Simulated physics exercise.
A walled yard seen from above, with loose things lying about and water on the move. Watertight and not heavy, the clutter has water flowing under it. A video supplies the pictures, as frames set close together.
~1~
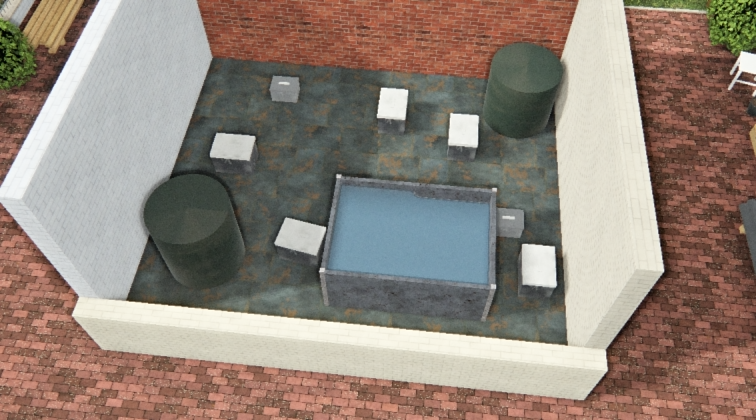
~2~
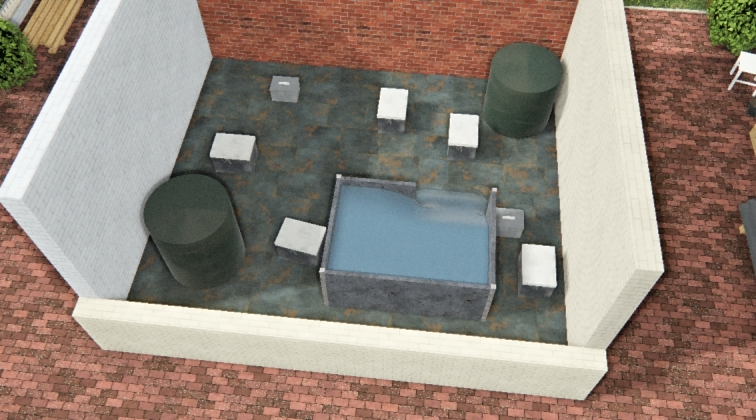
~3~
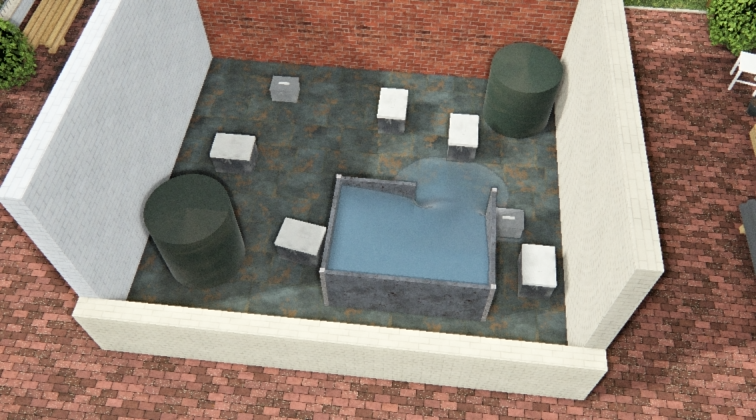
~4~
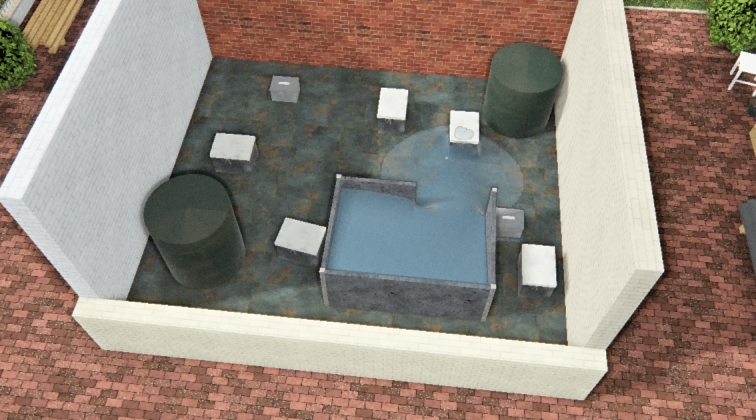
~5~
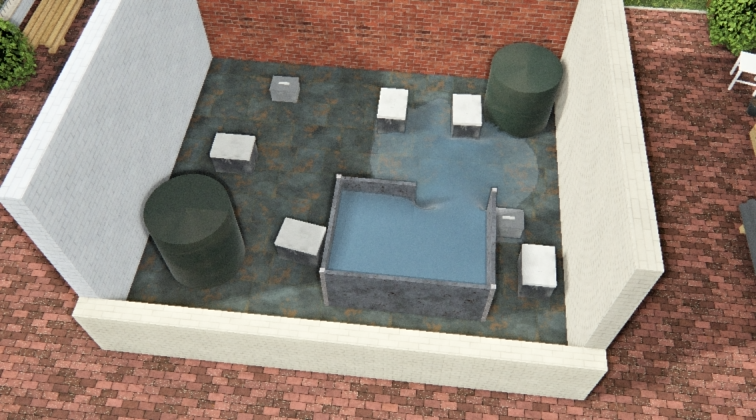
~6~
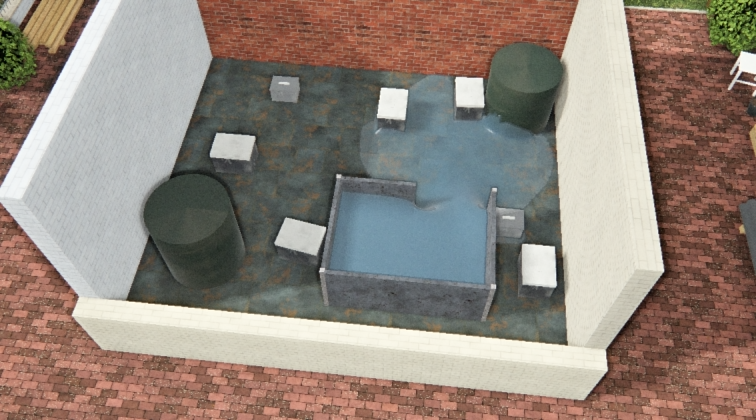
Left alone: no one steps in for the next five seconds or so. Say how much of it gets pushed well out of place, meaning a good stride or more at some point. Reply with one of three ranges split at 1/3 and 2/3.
2/3 or more.
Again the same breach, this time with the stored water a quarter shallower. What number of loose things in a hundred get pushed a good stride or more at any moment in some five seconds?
By my count, 70 %.
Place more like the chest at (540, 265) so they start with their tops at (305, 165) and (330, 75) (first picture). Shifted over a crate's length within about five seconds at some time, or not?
In order: Hardly budges, then shoved clear.
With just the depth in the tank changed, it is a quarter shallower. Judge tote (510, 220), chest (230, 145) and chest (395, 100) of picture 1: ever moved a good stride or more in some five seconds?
Going through them in turn, I'd say got there, then never got there, then got there.
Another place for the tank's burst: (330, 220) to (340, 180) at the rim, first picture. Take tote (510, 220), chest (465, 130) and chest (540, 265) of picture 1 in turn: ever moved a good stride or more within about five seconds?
Listed in turn, never travels that far, never travels that far, never travels that far.
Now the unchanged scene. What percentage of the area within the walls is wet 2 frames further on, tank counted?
It comes to some 35 in a hundred.
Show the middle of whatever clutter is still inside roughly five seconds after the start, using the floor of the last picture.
I'd say roughly (328, 218).
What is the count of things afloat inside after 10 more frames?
2 in total.
A moment on, 1 of 7 are well off their spots; 0 afloat.
Next, 2 of 7 are well off their spots; 2 afloat.
Later, 5 of 7 are well off their spots; 4 afloat.
In the end, 6 of 7 are well off their spots, and 6 have been at some point; 6 afloat.
